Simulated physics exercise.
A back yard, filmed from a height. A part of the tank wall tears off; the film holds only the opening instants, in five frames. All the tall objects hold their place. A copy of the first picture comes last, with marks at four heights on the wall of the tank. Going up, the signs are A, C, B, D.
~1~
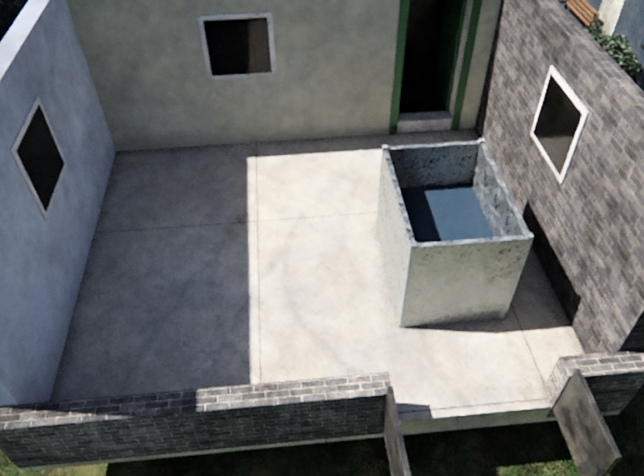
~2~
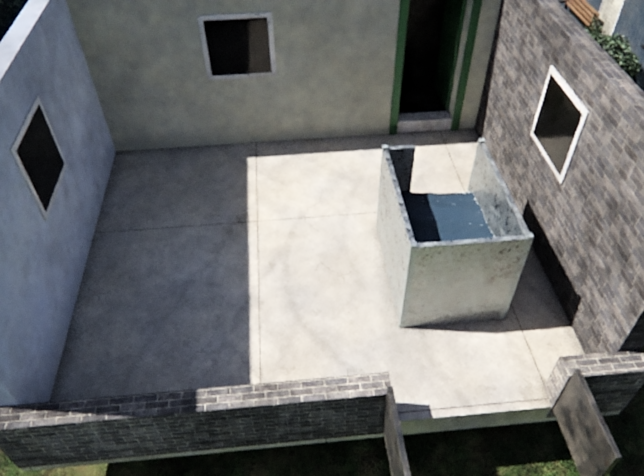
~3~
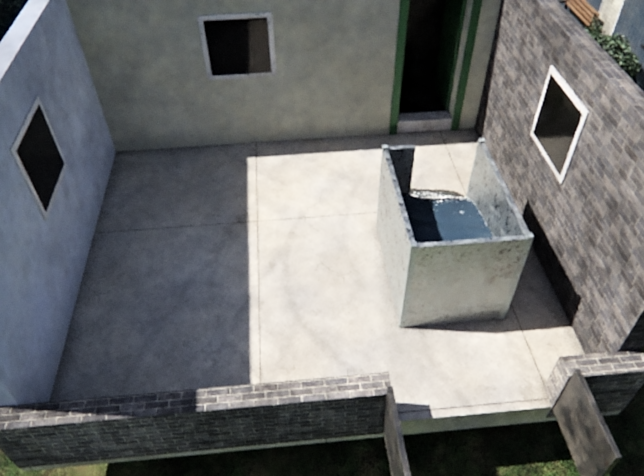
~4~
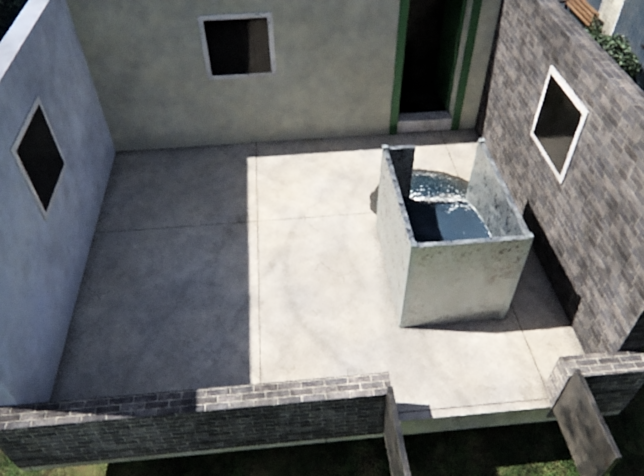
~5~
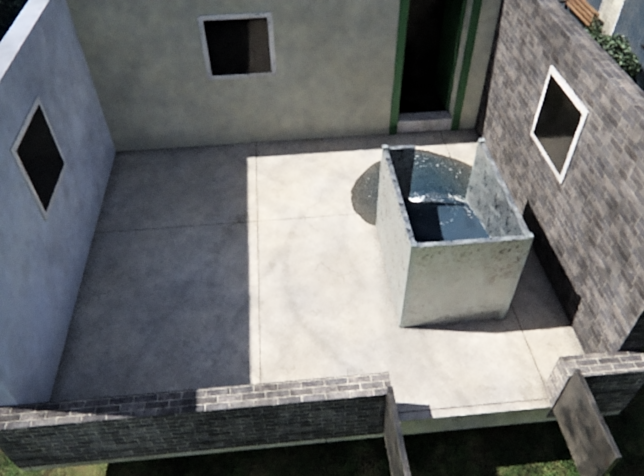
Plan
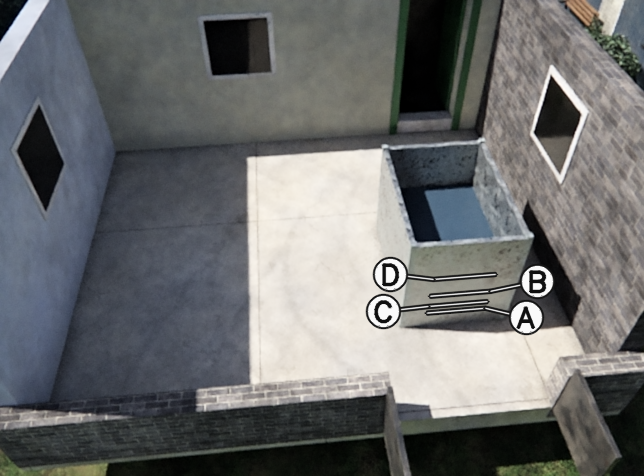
In a walled yard, a tank's far side opens and water spreads out across the floor.
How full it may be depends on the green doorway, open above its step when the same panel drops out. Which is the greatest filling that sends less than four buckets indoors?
Go for B.
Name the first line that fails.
That would be D.
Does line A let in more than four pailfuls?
No, not at all.
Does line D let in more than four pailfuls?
Yes.
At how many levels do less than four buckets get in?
Three.
In white, A at (456, 310); B at (460, 293); C at (457, 304); D at (464, 276); from the bottom up A, C, B, D.
For line A, nothing gets over.
For line B, a bucket or two gets in.
For line C, nothing gets over.
For line D, about 10 bucketfuls get in.
